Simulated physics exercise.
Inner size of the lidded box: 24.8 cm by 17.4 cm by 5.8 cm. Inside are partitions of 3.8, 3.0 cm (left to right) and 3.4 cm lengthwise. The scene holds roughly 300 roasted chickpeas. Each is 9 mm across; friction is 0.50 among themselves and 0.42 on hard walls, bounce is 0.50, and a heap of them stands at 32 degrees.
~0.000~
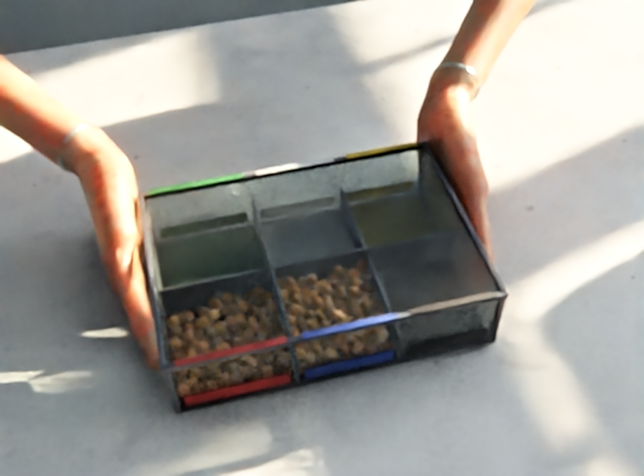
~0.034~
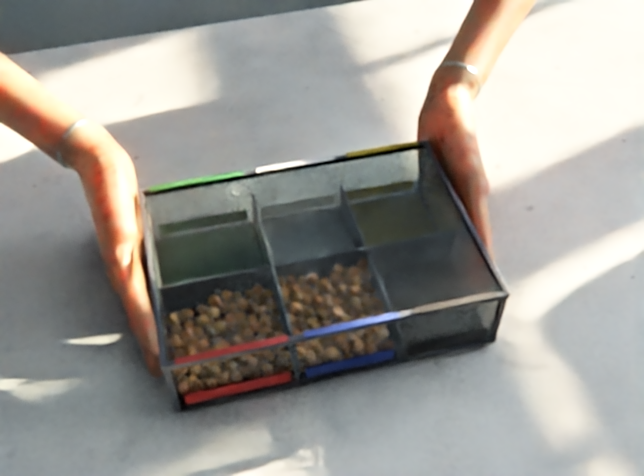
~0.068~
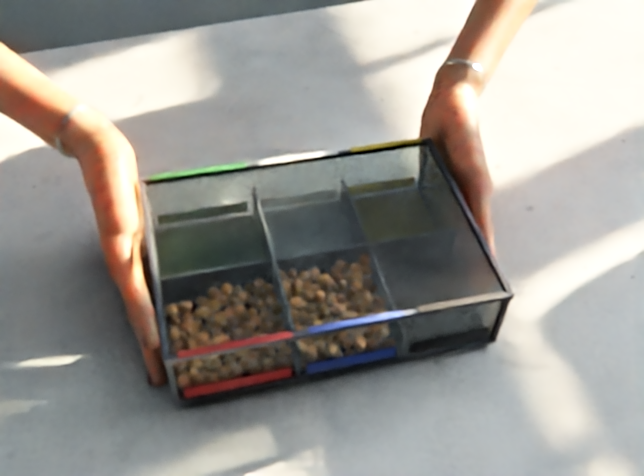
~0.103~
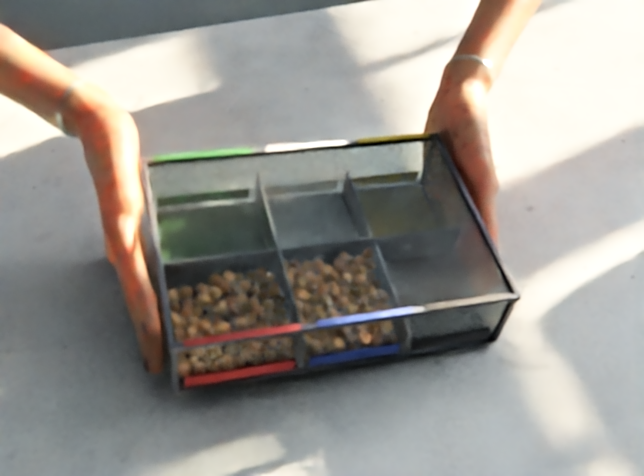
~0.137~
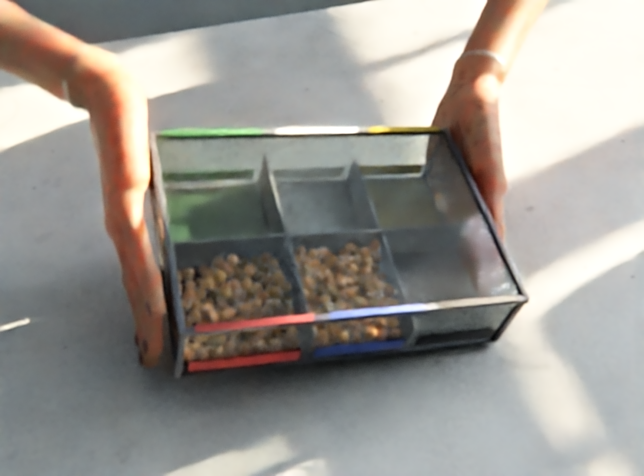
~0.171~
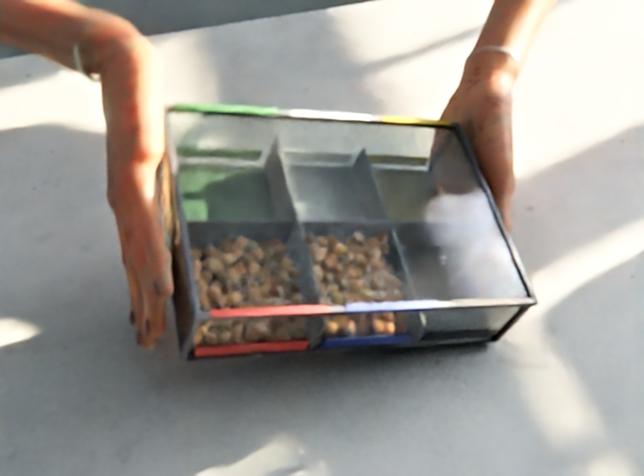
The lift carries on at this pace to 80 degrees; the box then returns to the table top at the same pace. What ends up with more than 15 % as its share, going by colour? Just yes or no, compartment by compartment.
Red gets a yes, blue gets a yes, green gets a no, yellow gets a no, white gets a no, black gets a yes.
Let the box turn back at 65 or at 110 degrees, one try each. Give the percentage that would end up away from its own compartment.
Some 30 and 65 per cent.
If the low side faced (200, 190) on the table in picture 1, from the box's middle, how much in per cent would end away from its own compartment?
I'd say close to 50 %.
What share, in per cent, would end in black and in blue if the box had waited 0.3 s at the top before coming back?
Then black keeps 40% and blue keeps 30%.
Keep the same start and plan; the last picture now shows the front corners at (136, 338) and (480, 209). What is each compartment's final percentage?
In per cent, the final split is red 40, blue 25, green 35, yellow 0, white 0, black 0.
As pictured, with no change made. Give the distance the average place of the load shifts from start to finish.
Displacement: Near 5.5 cm.
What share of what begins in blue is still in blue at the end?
That comes out at about 50 percent.
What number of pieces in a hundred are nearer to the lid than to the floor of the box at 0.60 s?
Around 50 %.
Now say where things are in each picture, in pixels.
In the first frame, box tilt 0 degrees, front corners at (166, 366) and (501, 293); red 40 %, blue 60 %.
In the second frame, box tilt 1 degrees, front corners at (167, 364) and (503, 293).
In the third frame, box tilt 3 degrees, front corners at (169, 357) and (507, 294), lowest corner right front.
In the fourth frame, box tilt 8 degrees, front corners at (174, 345) and (514, 295), lowest corner right front.
In the fifth frame, box tilt 14 degrees, front corners at (185, 330) and (522, 297), lowest corner right front.
In the sixth frame, box tilt 20 degrees, front corners at (200, 314) and (531, 300), lowest corner right front; red 40 %, blue 60 %. The box's pace is about 180 degrees a second.
Then, at 0.60 s, tilt 79 degrees; red 40 %, blue 50 %, black 10 %.
After 0.89 s, tilt 33 degrees; red 30 %, blue 40 %, black 35 %.
After 1.28 s, tilt 0 degrees; red 30 %, blue 40 %, black 35 %.
At rest (1.8 s), red 30 %, blue 40 %, green 0 %, yellow 0 %, white 0 %, black 35 %.
